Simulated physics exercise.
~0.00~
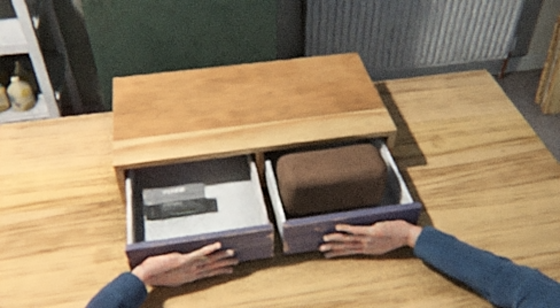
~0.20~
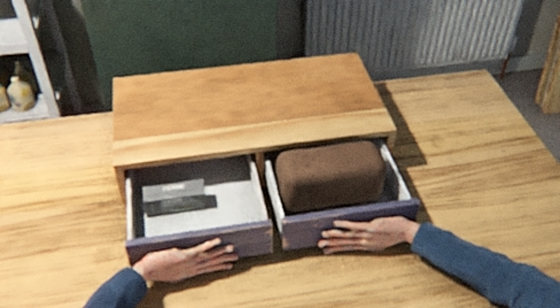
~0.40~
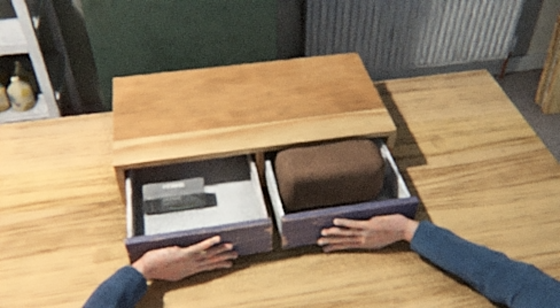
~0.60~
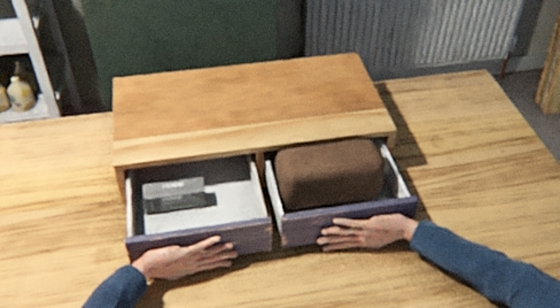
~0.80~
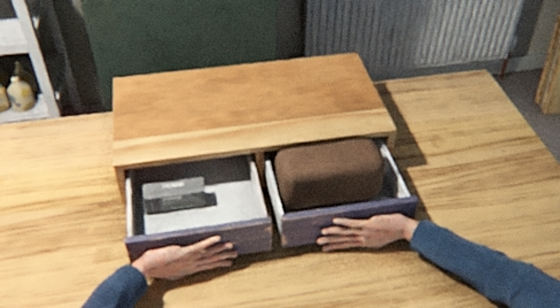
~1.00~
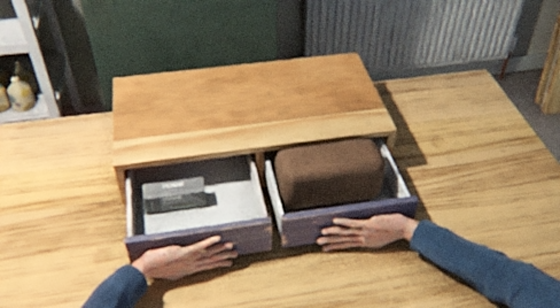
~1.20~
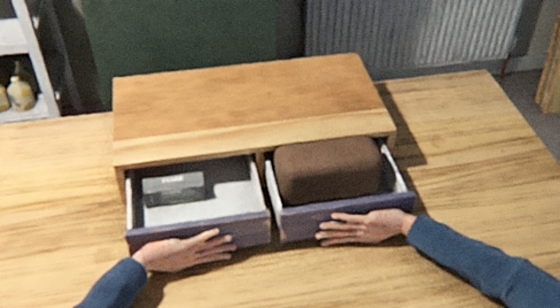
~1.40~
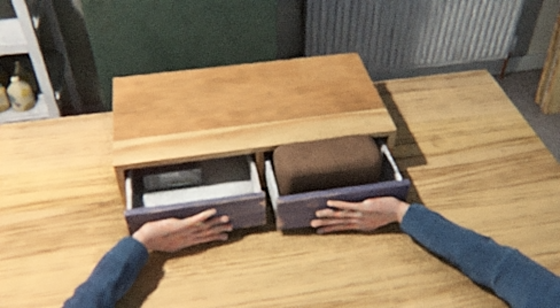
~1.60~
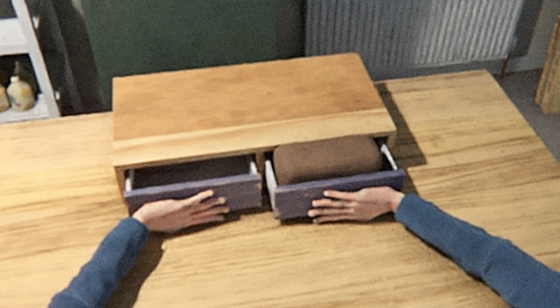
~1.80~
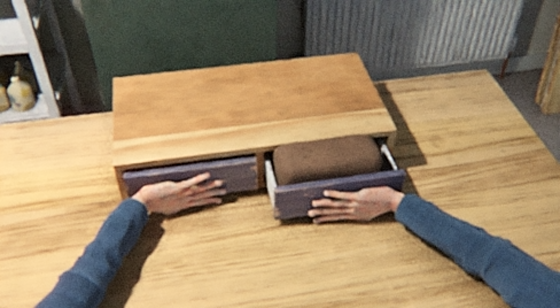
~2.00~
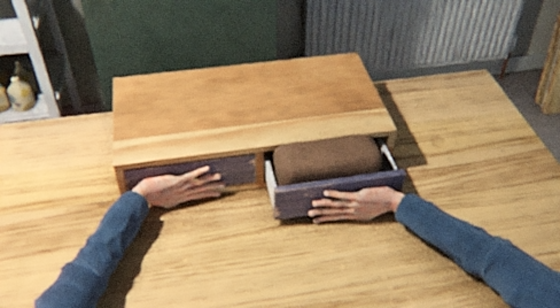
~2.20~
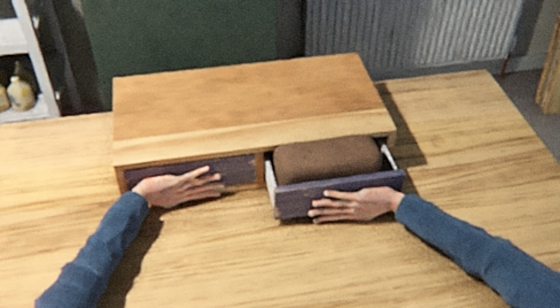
In this clip, two hands rest on the open drawers of a low wooden cabinet, a grey packet in the left and a brown loaf-shaped object in the right, then push both inwards; the left drawer closes fully while the right stops partway and stays open.
